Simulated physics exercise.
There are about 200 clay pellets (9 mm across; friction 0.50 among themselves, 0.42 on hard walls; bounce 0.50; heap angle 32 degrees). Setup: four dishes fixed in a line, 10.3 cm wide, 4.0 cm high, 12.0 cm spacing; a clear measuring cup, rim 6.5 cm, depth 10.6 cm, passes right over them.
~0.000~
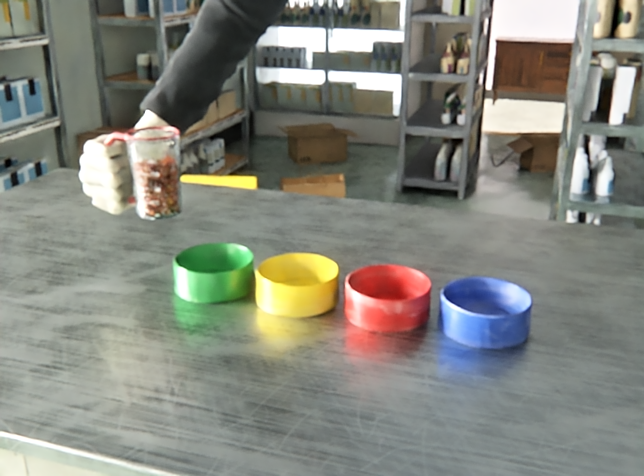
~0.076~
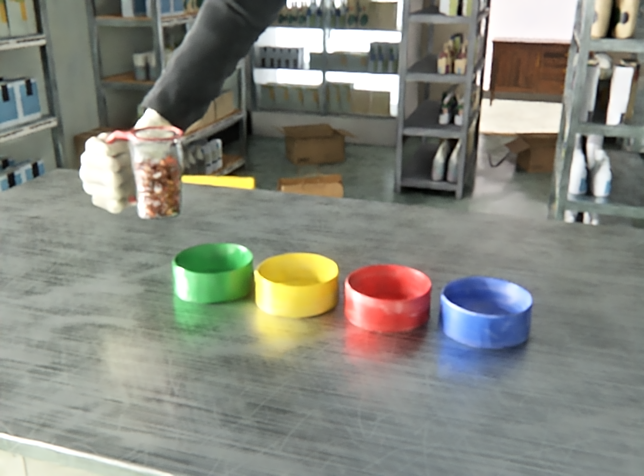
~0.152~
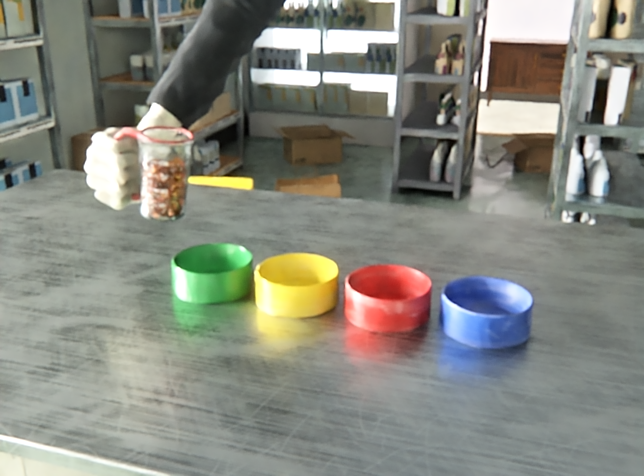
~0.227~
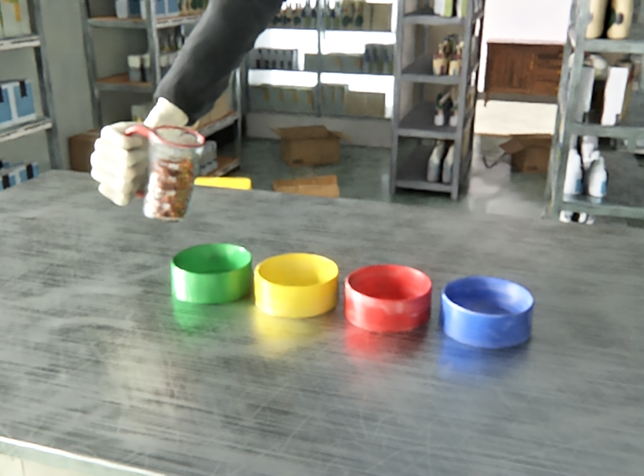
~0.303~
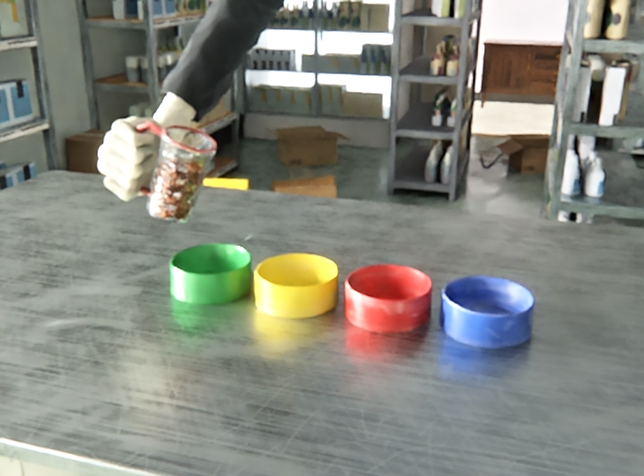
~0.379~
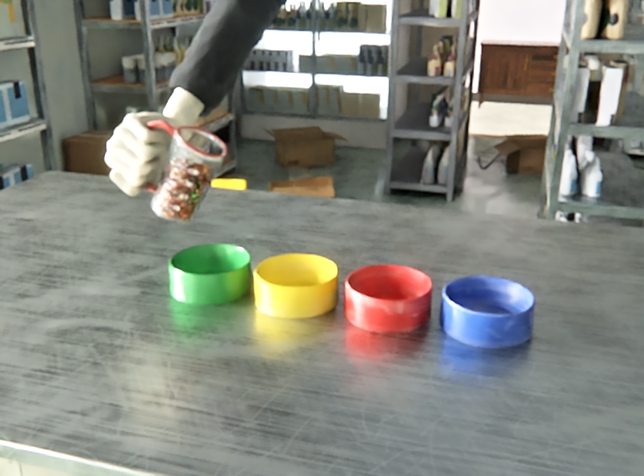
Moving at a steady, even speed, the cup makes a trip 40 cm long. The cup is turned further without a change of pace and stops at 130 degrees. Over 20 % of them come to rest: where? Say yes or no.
Red: Yes, blue: No, green: No, yellow: No, counter: No.
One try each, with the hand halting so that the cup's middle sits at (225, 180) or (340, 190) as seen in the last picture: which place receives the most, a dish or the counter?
Try 1 - yellow; try 2 - red.
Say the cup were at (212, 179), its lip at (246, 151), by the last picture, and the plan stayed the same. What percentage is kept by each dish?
Dish by dish: Red 0 percent, blue 90 percent, green 0 percent, yellow 0 percent.
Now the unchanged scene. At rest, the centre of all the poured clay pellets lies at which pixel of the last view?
Centre at rest, approx.: (399, 300) px.
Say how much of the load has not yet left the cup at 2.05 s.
About 0 %.
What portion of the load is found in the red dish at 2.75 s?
Close to 100 percent of the load.
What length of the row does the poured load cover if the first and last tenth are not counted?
Length: About 6 cm.
After 1.38 s, tilt 113 degrees; cup holds 95 %, red 5 %.
After 2.05 s, tilt 130 degrees; cup holds 0 %, red 100 %.
After 2.75 s, tilt 130 degrees; cup holds 0 %, red 100 %.
At rest (3.0 s), red 100 %, blue 0 %, green 0 %, yellow 0 %, counter 0 %.
